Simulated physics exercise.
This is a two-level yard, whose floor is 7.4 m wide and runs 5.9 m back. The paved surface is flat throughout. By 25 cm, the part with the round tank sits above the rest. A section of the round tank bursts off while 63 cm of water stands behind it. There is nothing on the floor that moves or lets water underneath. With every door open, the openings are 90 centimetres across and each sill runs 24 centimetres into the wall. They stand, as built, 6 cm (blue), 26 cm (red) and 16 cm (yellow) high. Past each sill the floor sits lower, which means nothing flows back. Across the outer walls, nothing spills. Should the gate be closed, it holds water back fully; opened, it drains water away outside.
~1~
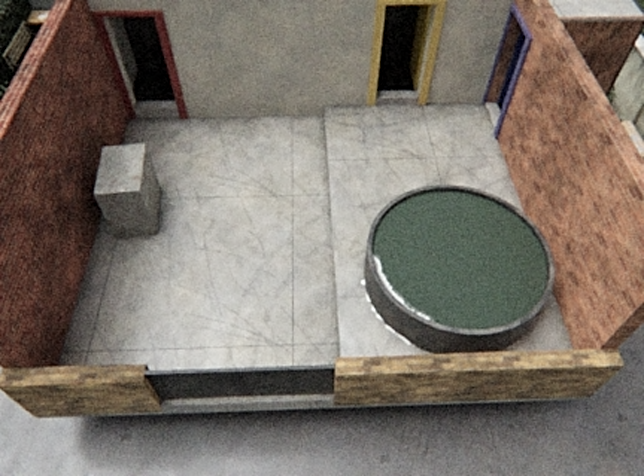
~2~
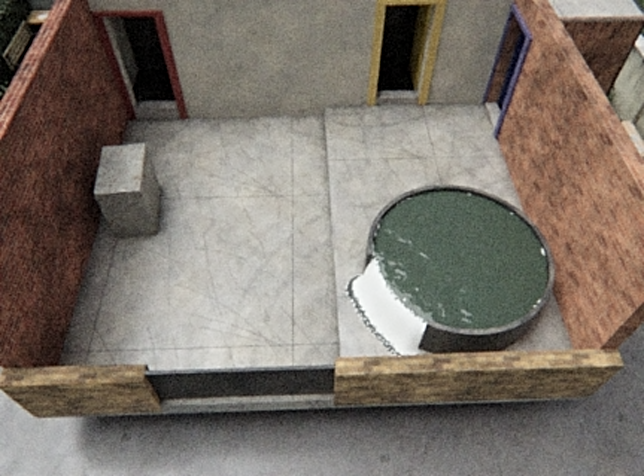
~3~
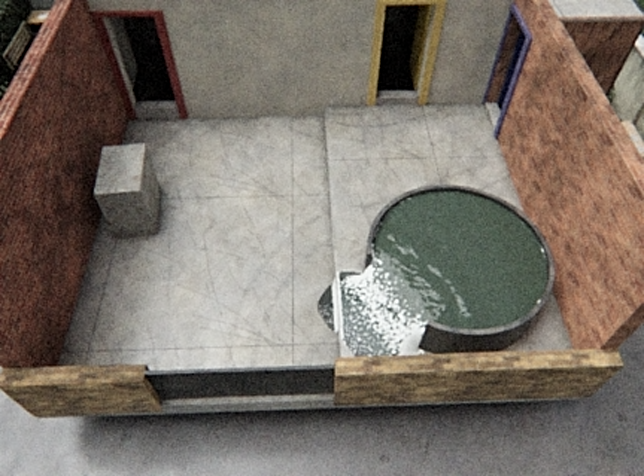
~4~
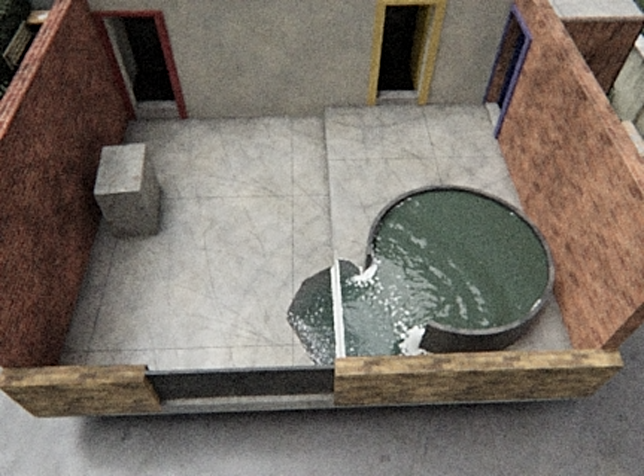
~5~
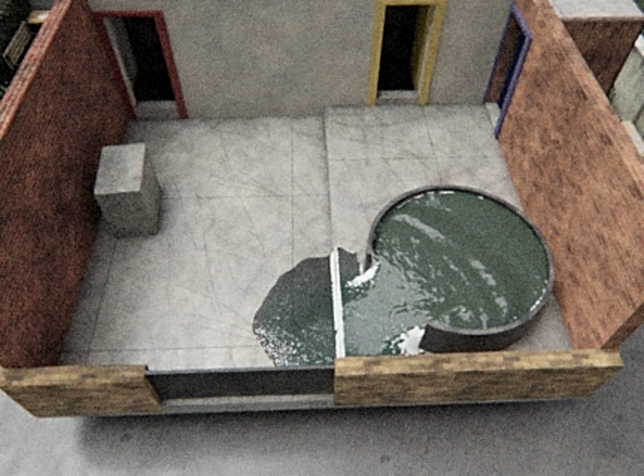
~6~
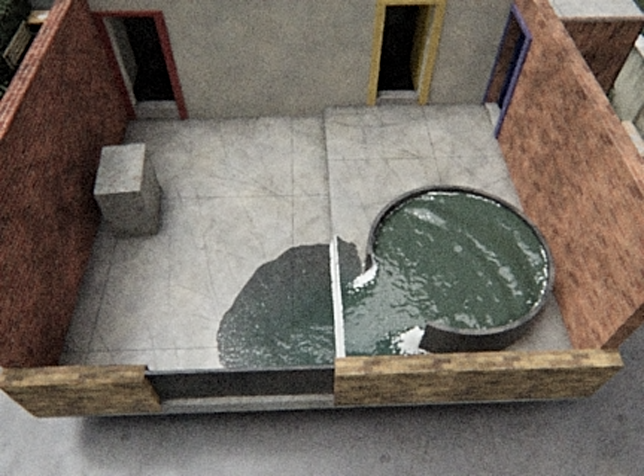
The footage shows a round tank of green water in a walled yard bursting open at its lower left side, and water pouring out, crossing the edge onto the lower paving and spreading left along the front wall.
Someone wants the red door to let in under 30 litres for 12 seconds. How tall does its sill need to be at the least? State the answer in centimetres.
It would need to be roughly 14 cm high.
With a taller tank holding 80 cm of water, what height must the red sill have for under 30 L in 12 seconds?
It would take a step of about 20 cm.
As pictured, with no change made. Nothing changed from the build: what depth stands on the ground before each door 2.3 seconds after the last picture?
Lab note, cm: Blue 0; red 0; yellow 0.
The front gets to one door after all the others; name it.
The yellow door.
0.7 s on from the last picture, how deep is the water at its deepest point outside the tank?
Max depth: Around 40 cm.
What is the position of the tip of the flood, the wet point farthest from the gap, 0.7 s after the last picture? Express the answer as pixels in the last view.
(51, 392).
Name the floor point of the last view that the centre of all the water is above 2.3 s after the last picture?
Look at about (309, 304) in the last view.
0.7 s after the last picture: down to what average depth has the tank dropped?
Around 44 cm deep on average.
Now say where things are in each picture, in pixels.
The round tank at (458, 255) is whole and still, 63 cm deep; the red door at (147, 77) is dry, in the first picture.
The gap is at (386, 308), the front 0.3 m out at (398, 353); the back of the round tank holds 63 cm, in the second picture.
Water pours out at (385, 310) and has run 0.8 m, to a hidden place; about 10 cm deep outside, 63 cm at the back, in the third picture.
The gap is at (385, 311), the front 1.2 m out at (292, 317); the back of the round tank holds 63 cm, in the fourth picture.
The front is at (261, 332), 1.8 m from the gap at (385, 311); 3.2 m2 of floor is wet, 63 cm left at the back, in the fifth picture.
The gap is at (385, 311), the front 2.3 m out at (226, 358); the back of the round tank holds 62 cm; 4.6 m in a straight line remain to the red door at (147, 77), in the sixth picture.
Then, 0.7 s after the last picture water covers 25 % of the floor, deepest (40 cm) near (375, 374); it has not reached the red door.
Then, 2.3 s after the last picture water covers 35 % of the floor, deepest (42 cm) near (51, 392); it has not reached the red door.
Then, 11.3 s after the last picture water covers 75 % of the floor, deepest (22 cm) near (129, 123); 14 cm at the red door, 0 litres in over its 26 cm sill.
At the red door as built, the water peaked near 20 cm, 3.3 s after the last picture.
With a sill of 12 cm, 54 litres would have come in within the 12 s; with 16 cm, 17 litres. So under 30 litres takes about 14 cm.
